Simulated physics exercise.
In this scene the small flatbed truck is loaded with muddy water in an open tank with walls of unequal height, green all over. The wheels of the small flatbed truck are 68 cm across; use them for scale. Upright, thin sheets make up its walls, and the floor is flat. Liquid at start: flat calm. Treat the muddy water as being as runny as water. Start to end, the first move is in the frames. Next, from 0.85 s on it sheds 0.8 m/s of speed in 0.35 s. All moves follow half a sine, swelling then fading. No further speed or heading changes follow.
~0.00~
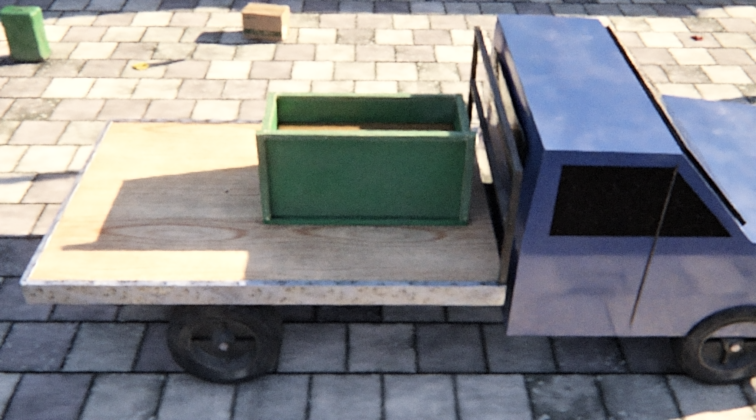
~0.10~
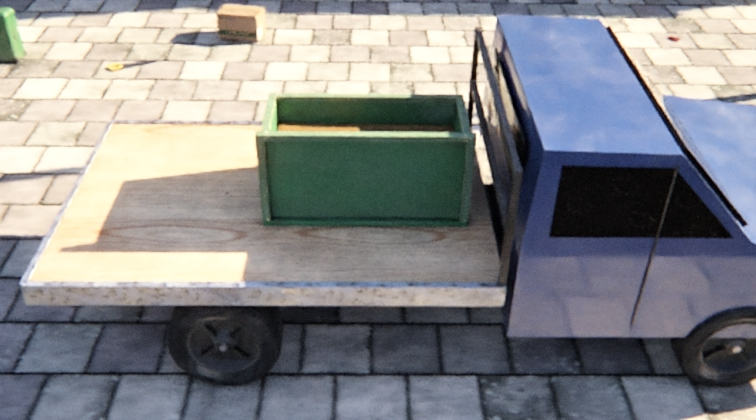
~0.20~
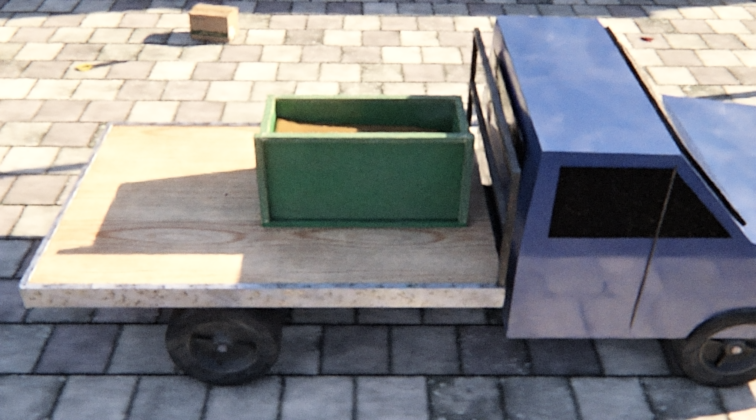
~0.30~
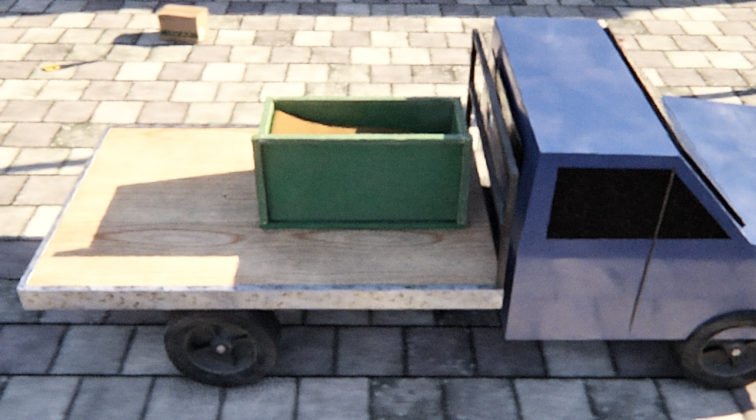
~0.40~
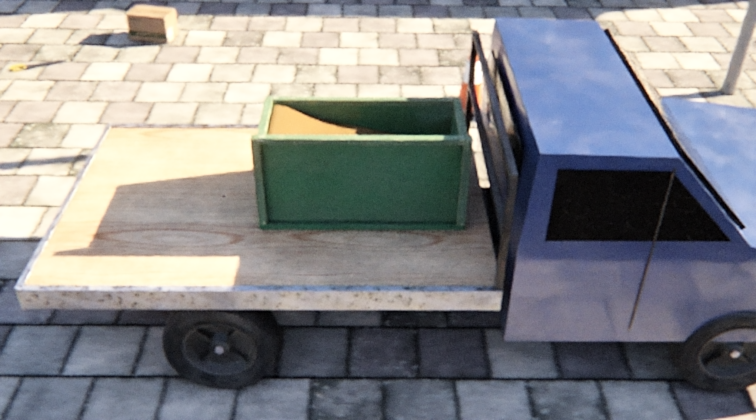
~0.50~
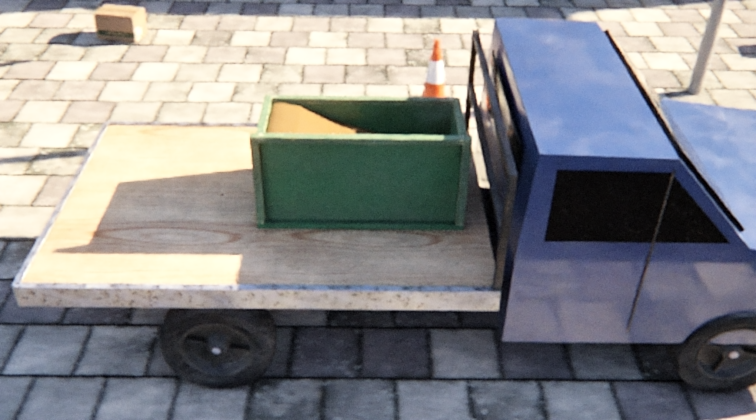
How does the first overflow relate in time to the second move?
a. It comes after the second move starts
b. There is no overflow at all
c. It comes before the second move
a.
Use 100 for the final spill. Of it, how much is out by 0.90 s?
About 0 percent at that moment.
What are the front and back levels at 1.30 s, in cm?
Front 66 cm, back 12 cm.
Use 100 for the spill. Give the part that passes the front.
It comes to about 70 per cent of the spill.
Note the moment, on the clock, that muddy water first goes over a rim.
Near 1.5 s.
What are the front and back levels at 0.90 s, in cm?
It reads roughly 32 cm up front and 30 cm at the back.
By 0.90 s it stands 31 cm high behind and 31 cm in front; all of it is still inside.
By 1.30 s it stands 13 cm high behind and 65 cm in front; all of it is still inside.
By 1.80 s it stands 41 cm high behind and 28 cm in front; 5 per cent has gone over the front.
By 4.18 s 11 per cent has gone mostly over the front, some over the back; the first of it left at about 1.50 s, and the second move began at 0.85 s.
